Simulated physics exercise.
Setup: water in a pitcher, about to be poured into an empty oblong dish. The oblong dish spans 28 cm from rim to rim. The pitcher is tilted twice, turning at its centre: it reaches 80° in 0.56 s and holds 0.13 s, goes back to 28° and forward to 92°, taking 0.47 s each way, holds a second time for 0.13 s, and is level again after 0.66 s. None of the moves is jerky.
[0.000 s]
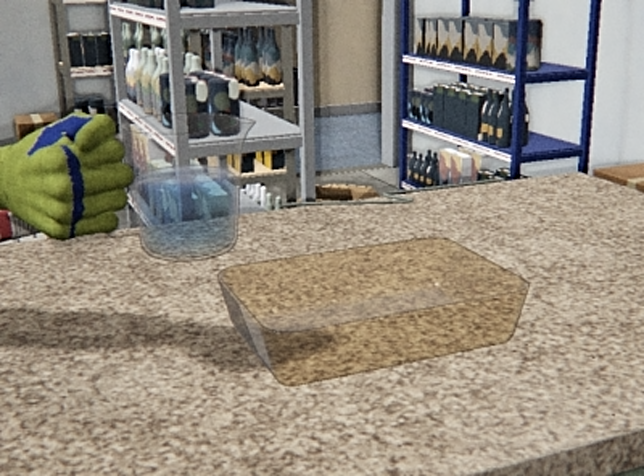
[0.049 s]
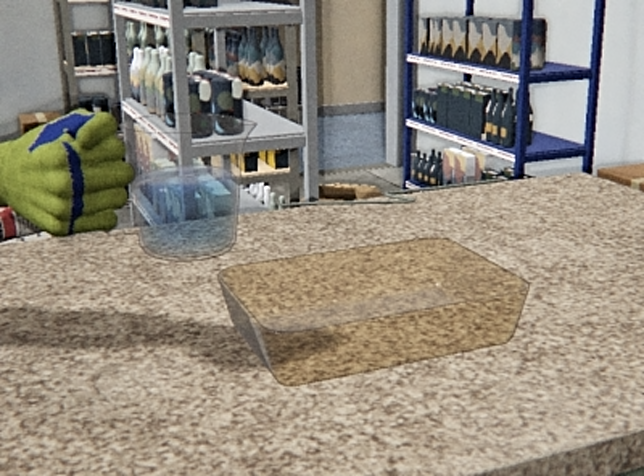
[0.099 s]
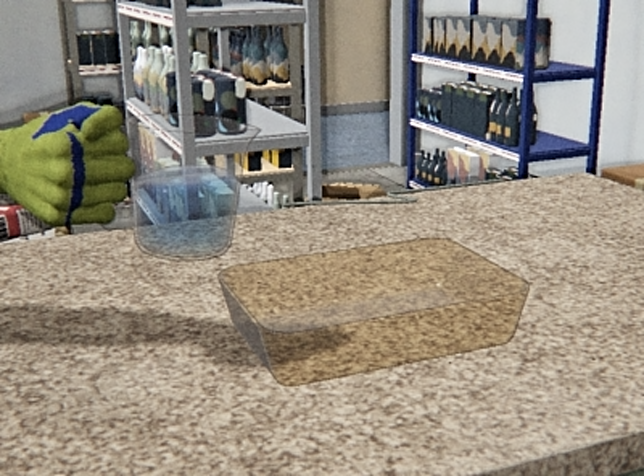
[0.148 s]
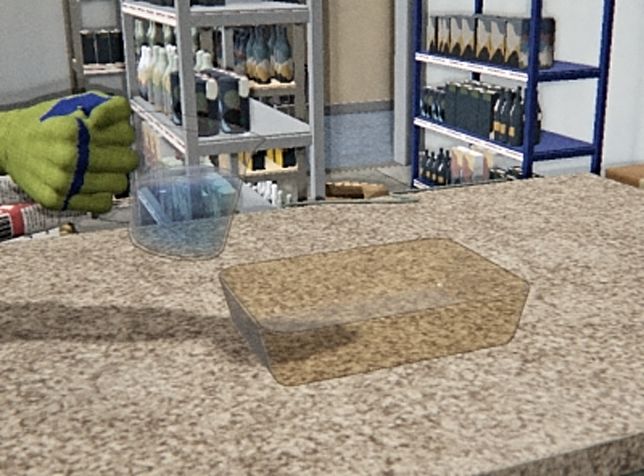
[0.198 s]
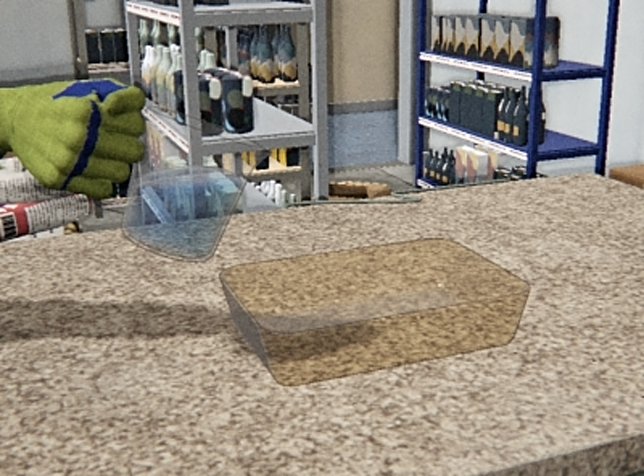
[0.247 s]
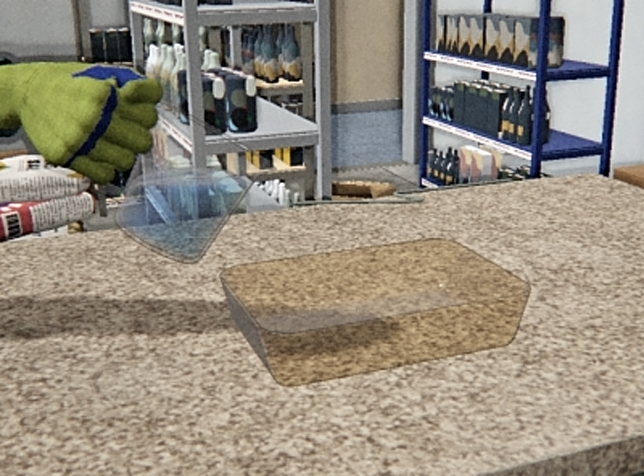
In a storeroom with stocked shelving, a speckled beige-brown countertop is seen from slightly above. A green-gloved hand with a blue band is at the left beside a clear container of bluish water, with an amber-tinted, see-through oblong dish near the centre and grey and blue shelves behind. The glove turns and edges right as the container tilts increasingly rightward, while the camera shifts slightly, sliding the background right behind the still dish.
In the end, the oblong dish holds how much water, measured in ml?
Close to 370 ml.
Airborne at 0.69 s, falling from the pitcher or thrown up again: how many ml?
Some 80 ml.
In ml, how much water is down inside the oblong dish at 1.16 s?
About 270 ml.
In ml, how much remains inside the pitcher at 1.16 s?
About 120 ml.
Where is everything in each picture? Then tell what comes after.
In the first picture, it leans 0°; its right rim is at (255, 119); the water meets the walls at (133, 180) and (233, 170); the oblong dish's rim runs from (238, 302) to (487, 261).
In the second picture, it leans 2°; its right rim is at (256, 121); the water meets the walls at (133, 181) and (232, 170).
In the third picture, it leans 6°; its right rim is at (261, 127); the water meets the walls at (134, 181) and (234, 171).
In the fourth picture, it leans 13°; its right rim is at (266, 137); the water meets the walls at (134, 183) and (236, 172).
In the fifth picture, it leans 22°; its right rim is at (272, 151); the water meets the walls at (133, 185) and (239, 173).
In the sixth picture, it leans 33°; its right rim is at (276, 167); the water meets the walls at (128, 187) and (244, 175).
Then, 0.69 s in, the tilt is 80° and the oblong dish has 140 ml, the pitcher 185 ml, and 0 ml is on the worktop.
Then, 1.16 s in, the tilt is 28° and the oblong dish has 275 ml, the pitcher 115 ml, and 20 ml is on the worktop.
Then, 1.76 s in, the tilt is 92° and the oblong dish has 305 ml, the pitcher 60 ml, and 20 ml is on the worktop.
Then, 2.23 s in, the tilt is 17° and the oblong dish has 370 ml, the pitcher 20 ml, and 20 ml is on the worktop.
Finally, the oblong dish has 370 ml, the pitcher 20 ml, and 20 ml is on the worktop.
